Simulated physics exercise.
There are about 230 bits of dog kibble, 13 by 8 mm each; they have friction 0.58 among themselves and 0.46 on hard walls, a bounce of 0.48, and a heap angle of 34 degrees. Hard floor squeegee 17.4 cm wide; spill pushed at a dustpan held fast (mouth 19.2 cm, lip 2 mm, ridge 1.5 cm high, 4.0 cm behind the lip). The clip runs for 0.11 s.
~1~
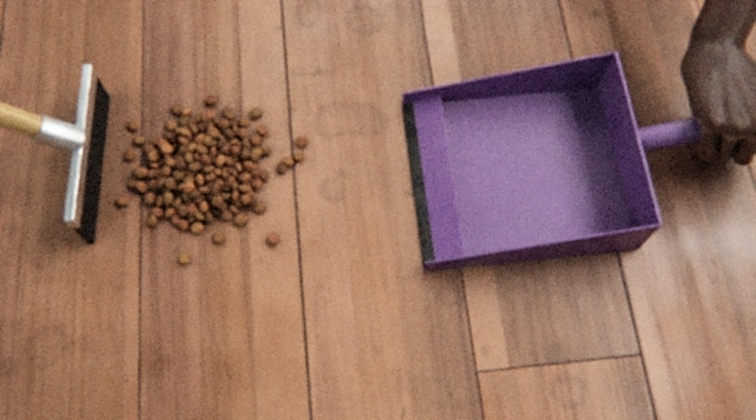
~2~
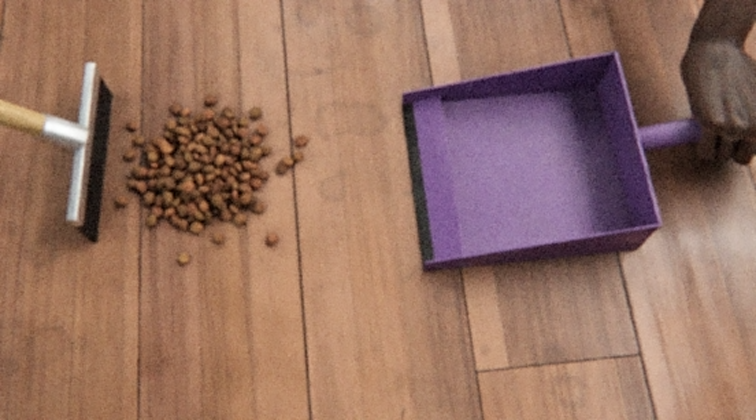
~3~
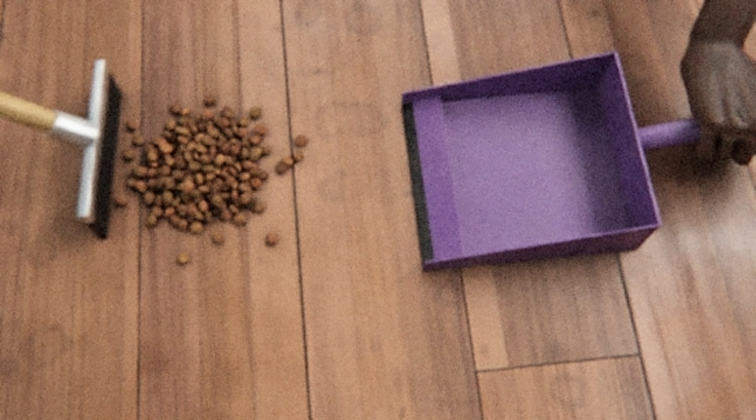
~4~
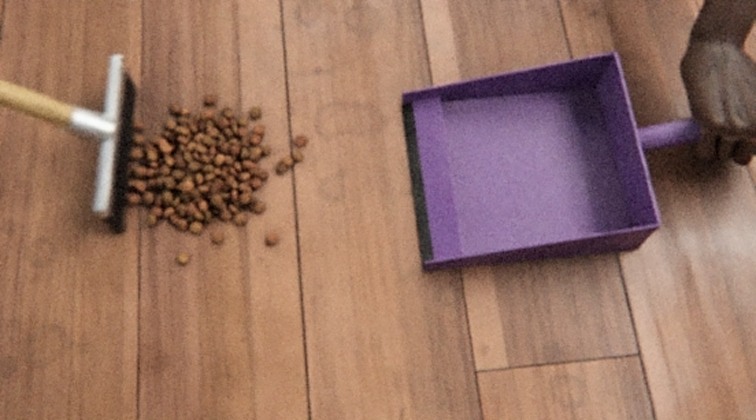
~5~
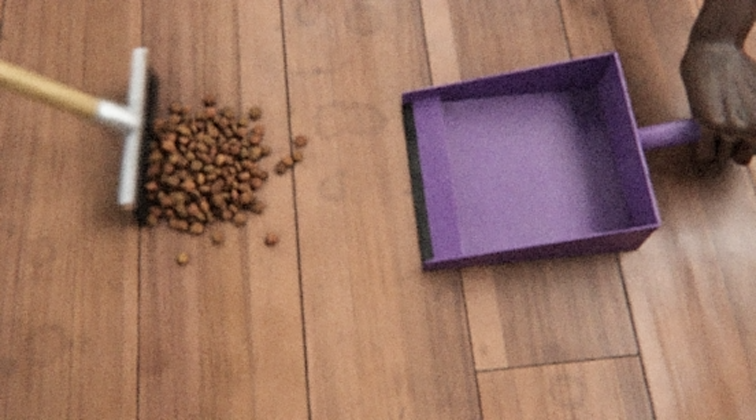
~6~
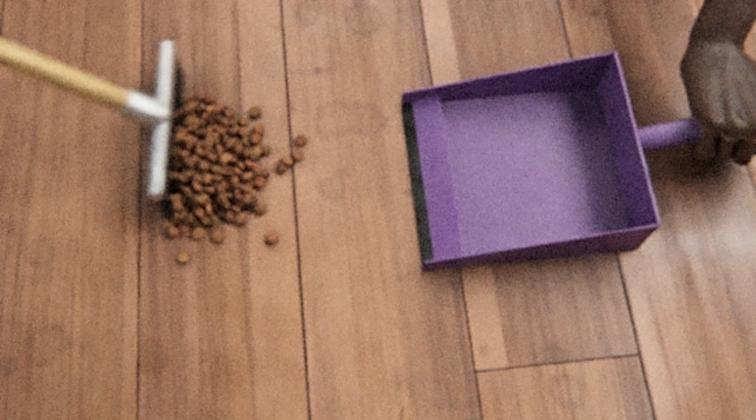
A squeegee slides right into a pile of brown kibble while a hand holds a purple dustpan.
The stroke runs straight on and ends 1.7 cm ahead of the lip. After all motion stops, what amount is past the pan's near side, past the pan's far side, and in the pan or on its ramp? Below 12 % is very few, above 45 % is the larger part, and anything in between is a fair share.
Near side: Very few, far side: A fair share, pan: A fair share.
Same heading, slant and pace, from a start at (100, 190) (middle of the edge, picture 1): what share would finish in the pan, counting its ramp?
It would come to about 40 in a hundred.
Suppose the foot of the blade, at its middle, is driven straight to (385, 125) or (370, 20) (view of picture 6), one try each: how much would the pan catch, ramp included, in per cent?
Roughly 45 % and 5 %.
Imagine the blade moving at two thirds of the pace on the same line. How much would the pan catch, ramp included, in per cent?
About 20 %.
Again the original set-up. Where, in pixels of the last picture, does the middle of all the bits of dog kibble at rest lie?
Est. centre at rest: (427, 145) px.
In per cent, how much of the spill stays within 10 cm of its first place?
The figure is some 10 percent.
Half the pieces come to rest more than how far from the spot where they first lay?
Roughly 26 centimetres.
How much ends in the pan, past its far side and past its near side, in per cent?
Near side 5 %, far side 30 %, pan 30 %.
Then, 0.10 s after the last picture, middle of the blade 12 cm from the lip; 0 % over the lip, far side 20 %, near side 0 %.
Then, 0.17 s after the last picture, middle of the blade 4 cm from the lip; 5 % over the lip, far side 30 %, near side 0 %.
Then, 0.37 s after the last picture, middle of the blade 2 cm from the lip; 30 % over the lip, far side 30 %, near side 5 %.
In the end, near side 5 %, far side 30 %, pan 30 %, in front of the lip or behind the blade 40 %.
